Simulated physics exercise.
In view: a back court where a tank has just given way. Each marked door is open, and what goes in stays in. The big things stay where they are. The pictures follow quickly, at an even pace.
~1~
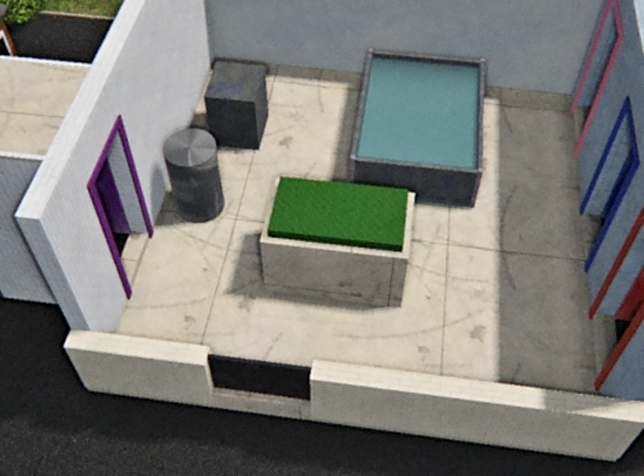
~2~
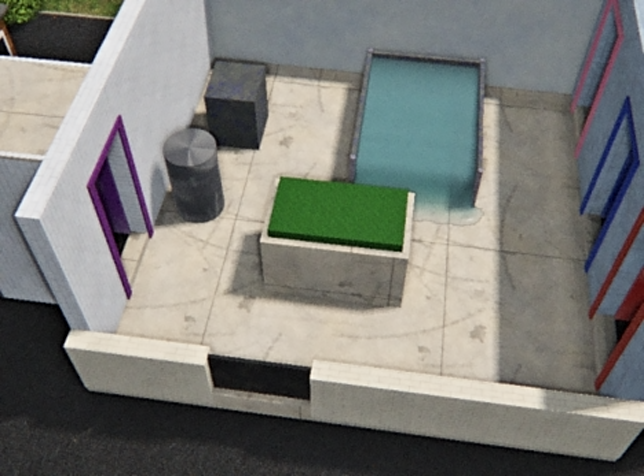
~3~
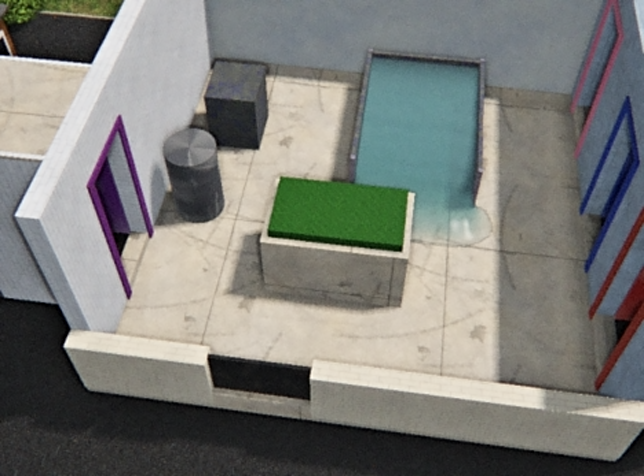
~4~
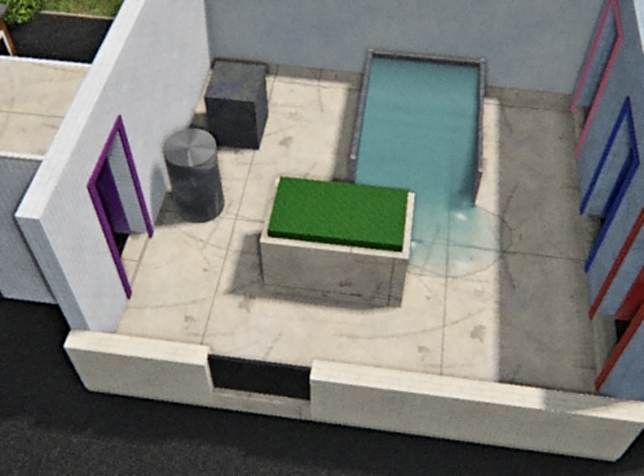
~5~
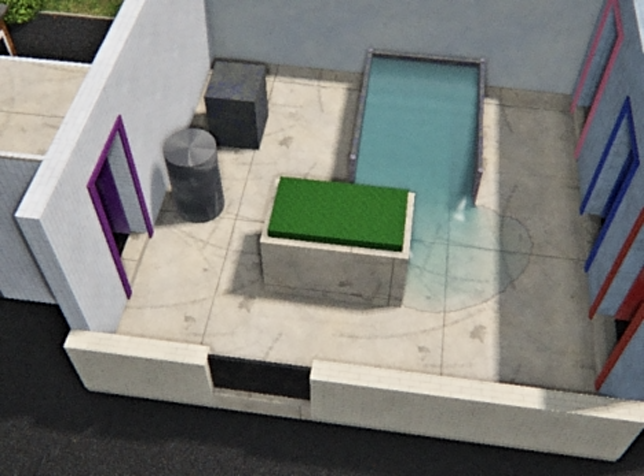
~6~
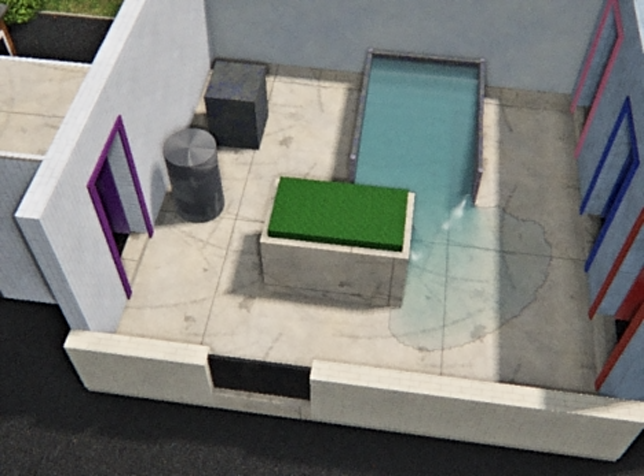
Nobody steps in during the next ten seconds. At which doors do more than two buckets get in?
The purple door stays under that; the blue door takes more than that; the pink door stays under that; the red door takes more than that.
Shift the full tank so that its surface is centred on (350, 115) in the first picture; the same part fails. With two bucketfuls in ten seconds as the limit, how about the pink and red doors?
The pink door stays under, the red door stays under.
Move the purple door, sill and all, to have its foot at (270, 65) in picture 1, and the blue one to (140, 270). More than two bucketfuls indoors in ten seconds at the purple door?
The purple one takes less.
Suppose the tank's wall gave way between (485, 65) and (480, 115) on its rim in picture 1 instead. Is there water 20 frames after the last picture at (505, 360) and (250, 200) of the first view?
In that order: Wet, clear.
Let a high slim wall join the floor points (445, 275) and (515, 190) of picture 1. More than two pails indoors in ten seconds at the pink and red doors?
Then: Pink door holds; red door is under.
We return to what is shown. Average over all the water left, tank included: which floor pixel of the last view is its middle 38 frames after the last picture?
Around (375, 237).
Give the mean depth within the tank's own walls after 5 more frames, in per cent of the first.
Some 58 per cent.
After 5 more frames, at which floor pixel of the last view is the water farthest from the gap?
Close to (551, 421).
A moment on, water covers 35 % of the floor; the purple door not reached, the blue door wet at the sill, nothing in, the pink door not reached, the red door wet at the sill, nothing in.
Next, water covers 50 % of the floor; the purple door wet at the sill, nothing in, the blue door wet at the sill, nothing in, the pink door not reached, the red door under two buckets in.
Then, water covers 70 % of the floor; the purple door wet at the sill, nothing in, the blue door under two buckets in, the pink door not reached, the red door over two buckets in.
Later, water covers 95 % of the floor; the purple door wet at the sill, nothing in, the blue door over two buckets in, the pink door wet at the sill, nothing in, the red door far over two buckets in.
In the end, water covers 100 % of the floor; the purple door wet at the sill, nothing in, the blue door over two buckets in, the pink door wet at the sill, nothing in, the red door far over two buckets in.
